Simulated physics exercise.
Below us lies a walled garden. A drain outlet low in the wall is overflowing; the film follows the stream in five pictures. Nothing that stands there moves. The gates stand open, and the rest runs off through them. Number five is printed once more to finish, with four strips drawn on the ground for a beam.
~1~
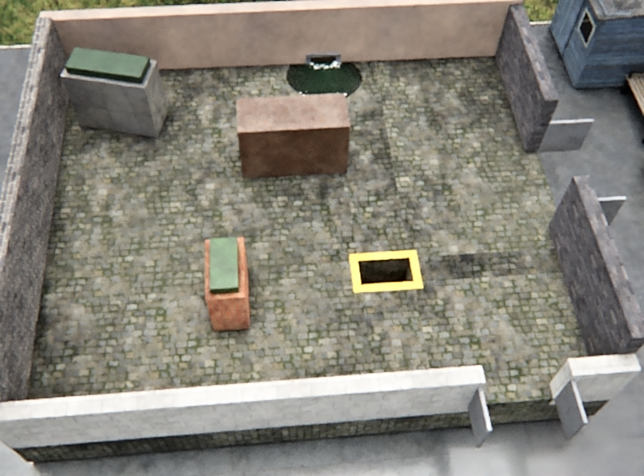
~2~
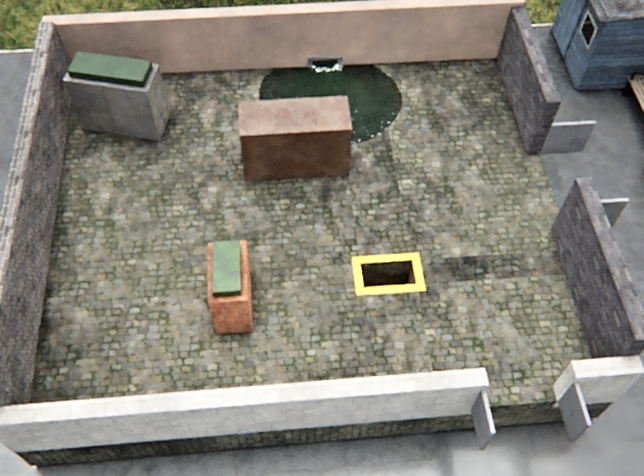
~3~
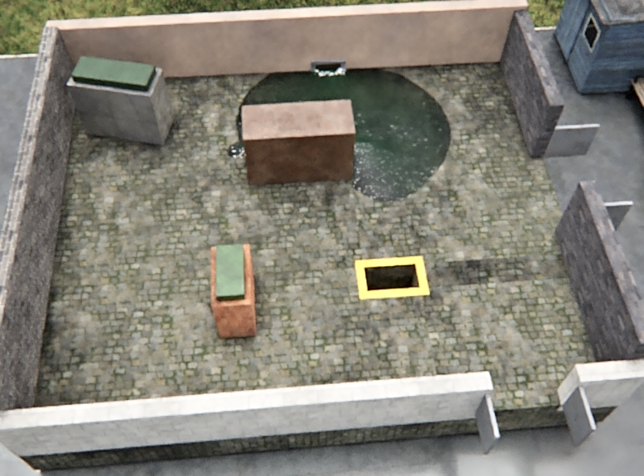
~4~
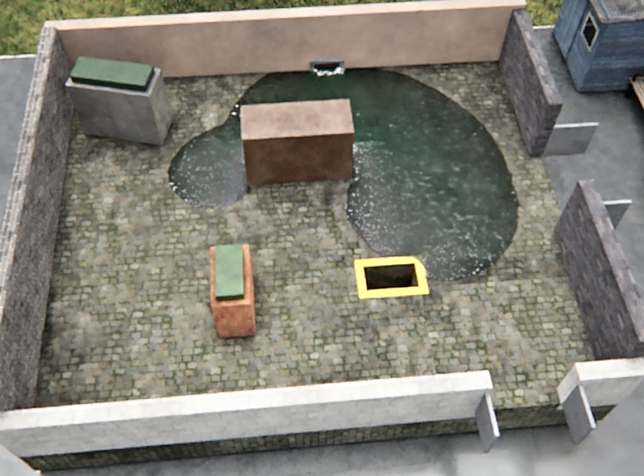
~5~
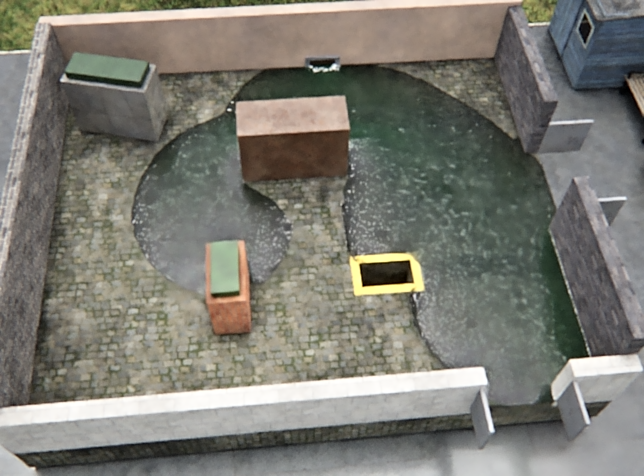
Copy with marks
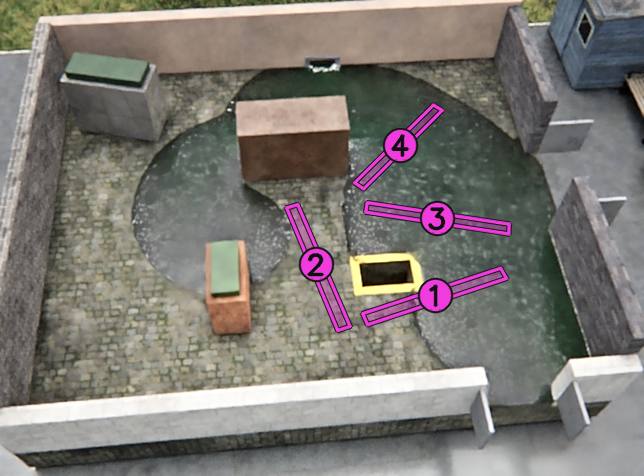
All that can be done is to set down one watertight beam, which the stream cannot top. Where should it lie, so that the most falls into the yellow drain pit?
Take 1.
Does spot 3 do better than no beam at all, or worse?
It is worse.
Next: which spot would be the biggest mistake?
Spot 3.
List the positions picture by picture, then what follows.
Outfall at (323, 59); yellow drain pit at (386, 271); open gate at (509, 386); open gate at (536, 188); 2 % of the ground under water, visible out to (313, 95); yellow drain pit still dry, in the first frame.
In the second frame, 8 % of the ground under water, visible out to (390, 121); yellow drain pit still dry.
In the third frame, 15 % of the ground under water, visible out to (392, 194); yellow drain pit still dry.
In the fourth frame, 28 % of the ground under water, visible out to (448, 278); yellow drain pit still dry.
In the fifth frame, 46 % of the ground under water, visible out to (583, 338); yellow drain pit taking water.
In magenta, 1 from (365, 319) to (503, 273); 2 from (292, 206) to (343, 328); 3 from (366, 207) to (508, 228); 4 from (359, 185) to (437, 107).
With 1, about 21 % of the stream goes into the yellow drain pit, about 77 % out by the gates.
With 2, about 8 % of the stream goes into the yellow drain pit, about 90 % out by the gates.
With 3, about 4 % of the stream goes into the yellow drain pit, about 94 % out by the gates.
With 4, about 11 % of the stream goes into the yellow drain pit, about 85 % out by the gates.
